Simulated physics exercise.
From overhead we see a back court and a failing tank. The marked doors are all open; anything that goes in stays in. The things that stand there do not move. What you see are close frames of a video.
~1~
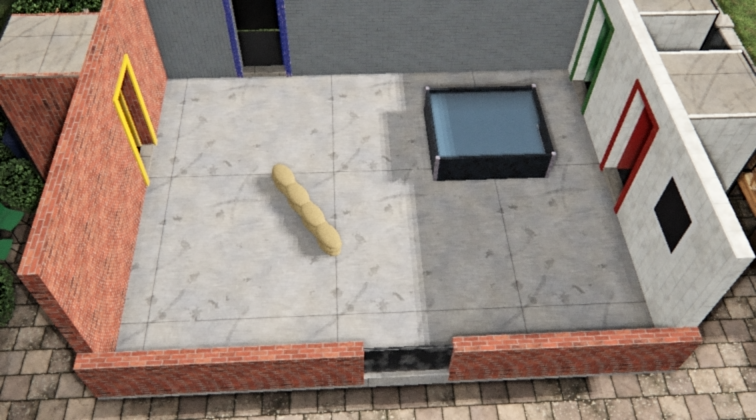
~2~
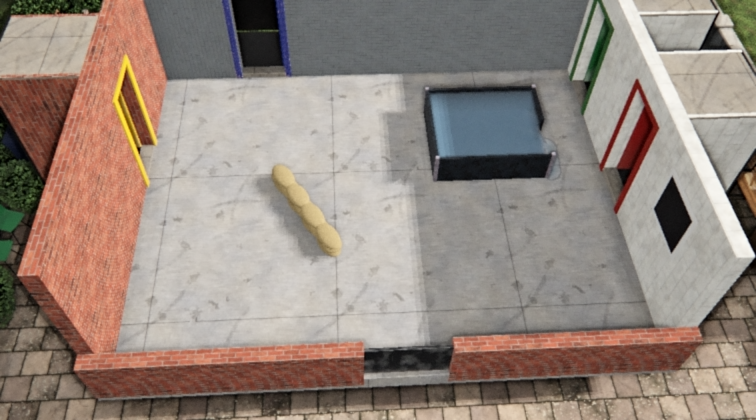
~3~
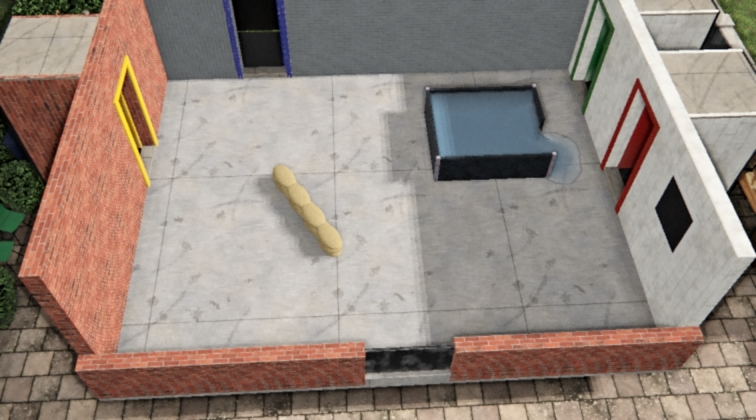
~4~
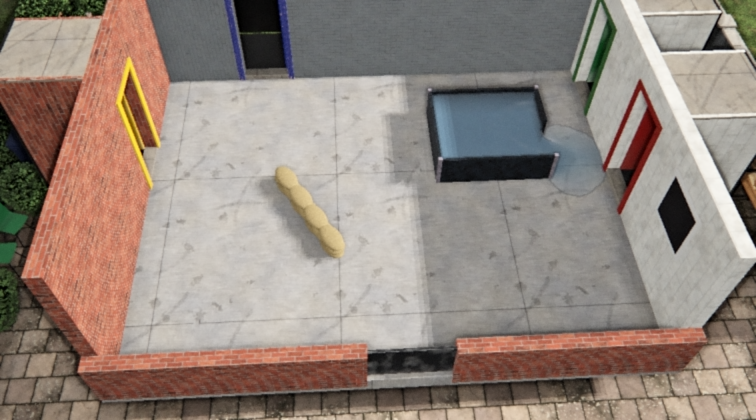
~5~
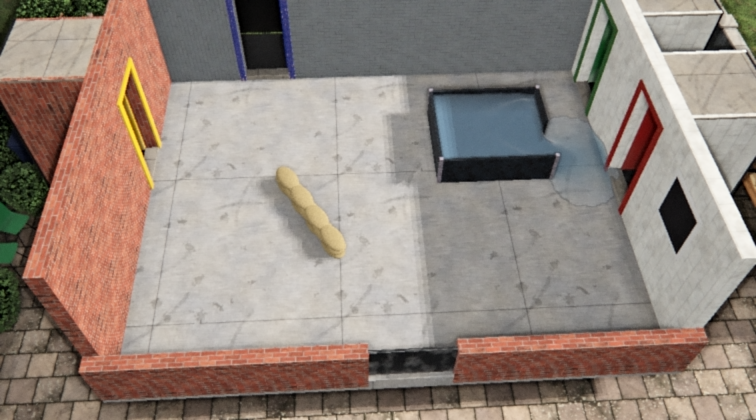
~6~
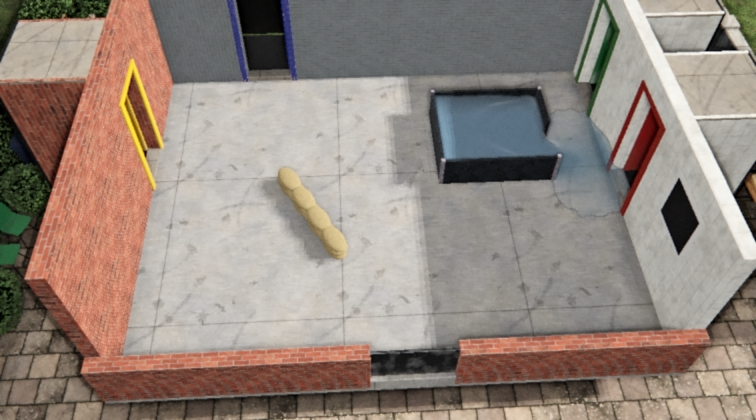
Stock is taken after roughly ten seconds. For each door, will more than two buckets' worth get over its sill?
At the end, the yellow door will be at or under the cap. The green door will be over the cap. The blue door will be at or under the cap. The red door will be over the cap.
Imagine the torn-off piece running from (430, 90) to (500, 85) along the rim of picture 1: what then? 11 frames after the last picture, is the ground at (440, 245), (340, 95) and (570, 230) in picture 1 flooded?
Going in your order, I'd say still bare, then drenched, then still bare.
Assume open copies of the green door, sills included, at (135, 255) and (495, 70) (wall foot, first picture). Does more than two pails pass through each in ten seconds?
First: Remains below. Second: Gets beyond it.
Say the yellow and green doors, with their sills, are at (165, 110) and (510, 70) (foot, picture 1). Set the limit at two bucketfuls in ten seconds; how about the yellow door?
In short: Yellow door is under.
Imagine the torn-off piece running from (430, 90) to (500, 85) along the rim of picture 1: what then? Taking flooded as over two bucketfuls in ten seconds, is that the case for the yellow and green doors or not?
Here the yellow door gets too much, and the green door gets too much.
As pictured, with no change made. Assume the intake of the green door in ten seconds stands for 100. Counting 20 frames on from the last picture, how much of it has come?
About 15 %.
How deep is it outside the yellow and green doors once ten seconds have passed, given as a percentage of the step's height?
First 90 percent, then 130 percent.
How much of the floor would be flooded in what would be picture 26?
I'd put it at roughly 25 per cent.
A moment on, water covers 5 % of the floor; the yellow door not reached, the green door wet at the sill, nothing in, the blue door not reached, the red door over two buckets in.
Next, water covers 15 % of the floor; the yellow door not reached, the green door under two buckets in, the blue door not reached, the red door far over two buckets in.
Then, water covers 25 % of the floor; the yellow door not reached, the green door under two buckets in, the blue door not reached, the red door far over two buckets in.
Later, water covers 45 % of the floor; the yellow door not reached, the green door under two buckets in, the blue door not reached, the red door far over two buckets in.
In the end, water covers 80 % of the floor; the yellow door wet at the sill, nothing in, the green door over two buckets in, the blue door wet at the sill, nothing in, the red door far over two buckets in.
